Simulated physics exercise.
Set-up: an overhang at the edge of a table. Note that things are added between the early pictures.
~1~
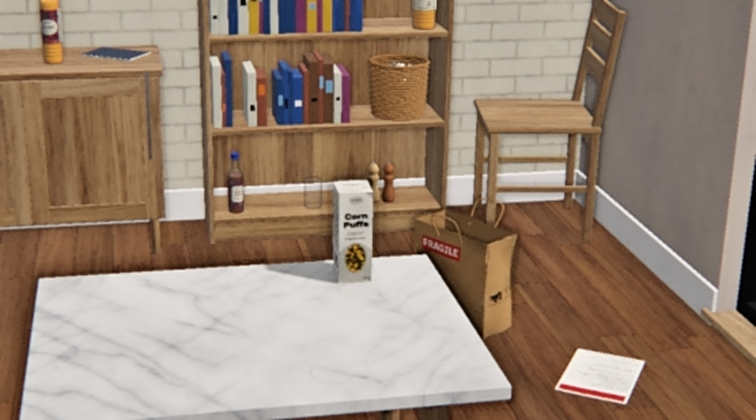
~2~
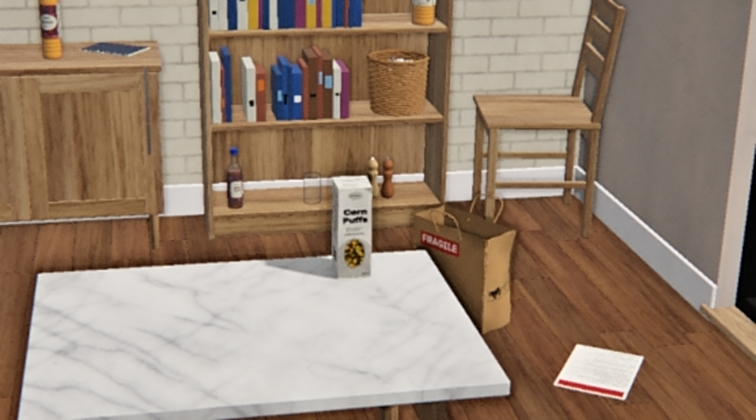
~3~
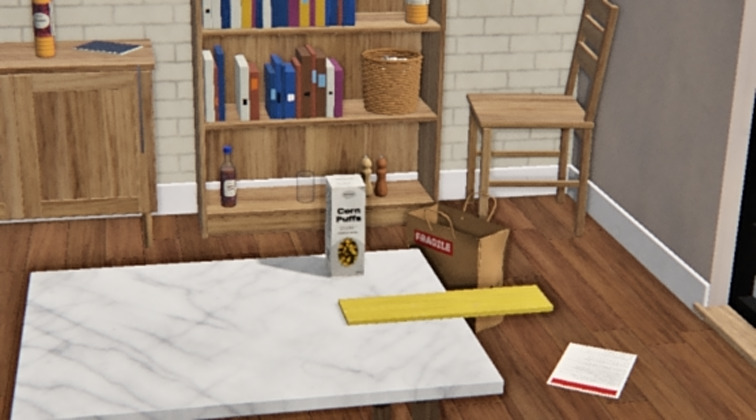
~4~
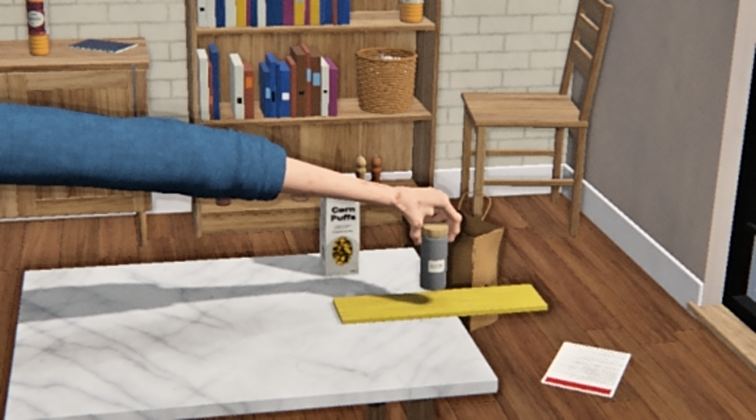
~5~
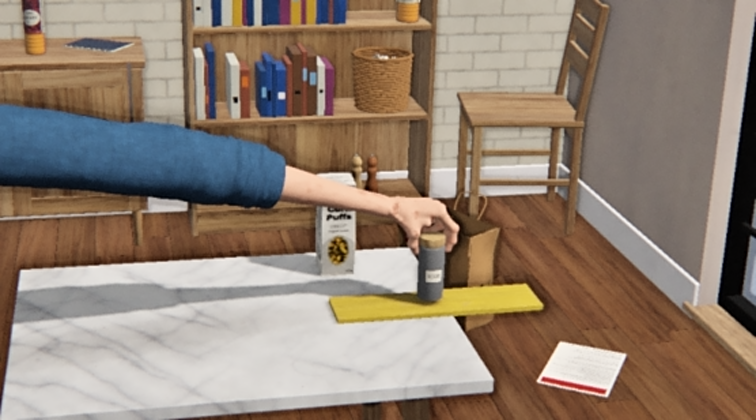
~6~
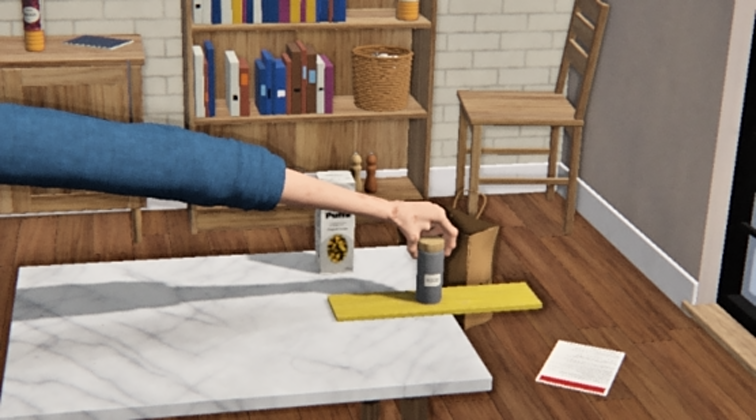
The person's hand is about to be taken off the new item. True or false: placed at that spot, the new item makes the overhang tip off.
False.
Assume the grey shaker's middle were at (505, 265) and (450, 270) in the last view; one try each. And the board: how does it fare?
In case one it tumbles, while in case two it stays where it is.
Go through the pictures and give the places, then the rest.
The last thing is not in view yet, in the first picture.
The last thing is not in view yet, in the second picture.
The last thing is not in view yet; yellow board (445, 305), in the third picture.
On its way; grey shaker (434, 256); yellow board (440, 304), in the fourth picture.
On its way; grey shaker (431, 266); yellow board (435, 304), in the fifth picture.
In place under the hand; grey shaker (430, 270); yellow board (434, 302), in the sixth picture.
Then, 0.30 s later than the last frame, all is still.
Then, 0.70 s later than the last frame, grey shaker resting near (430, 270).
When it is over, all 3 as before. End places, in pixels of the last picture, grey shaker near (430, 270). The board holds.
